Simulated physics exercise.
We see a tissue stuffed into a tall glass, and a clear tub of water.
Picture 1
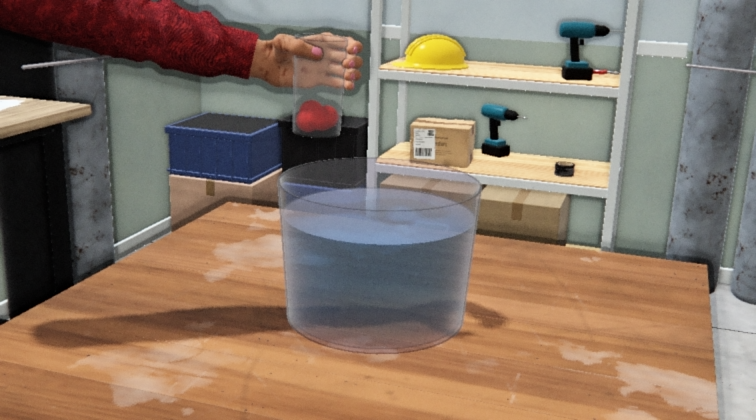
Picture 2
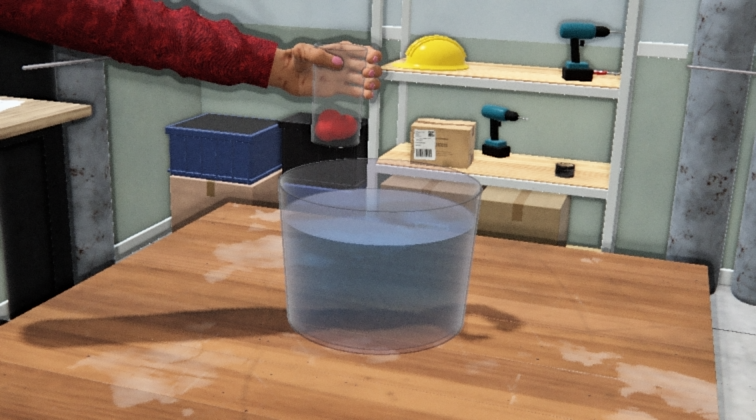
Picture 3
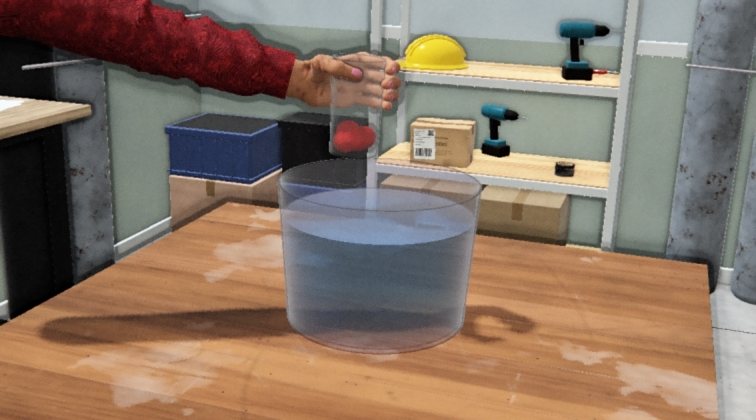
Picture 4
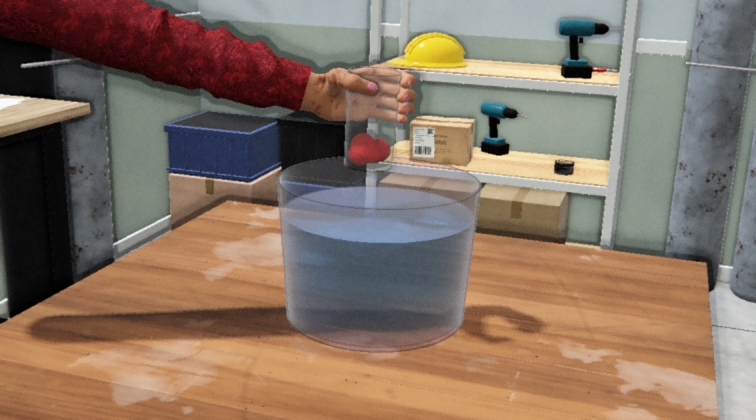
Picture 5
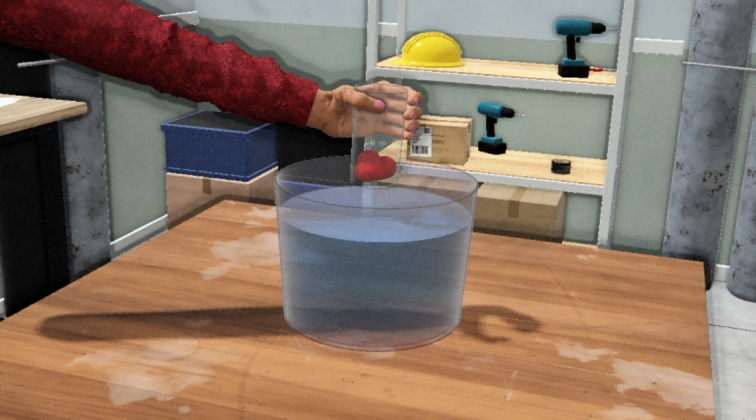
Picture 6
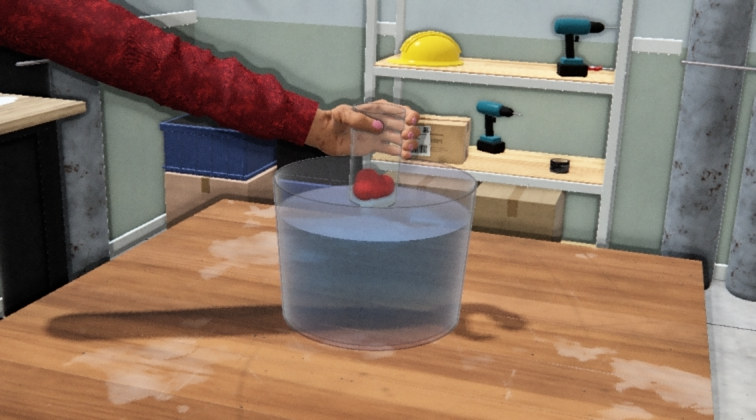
A hand lowering a tall clear glass with a red wad inside, mouth up, to just over the water in a clear tub.
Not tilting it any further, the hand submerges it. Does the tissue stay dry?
No.
A moment on, the tall glass enters the water.
Further on, water pours in as the air escapes.
When it is over, the tall glass is under, flooded, and the tissue is wet.
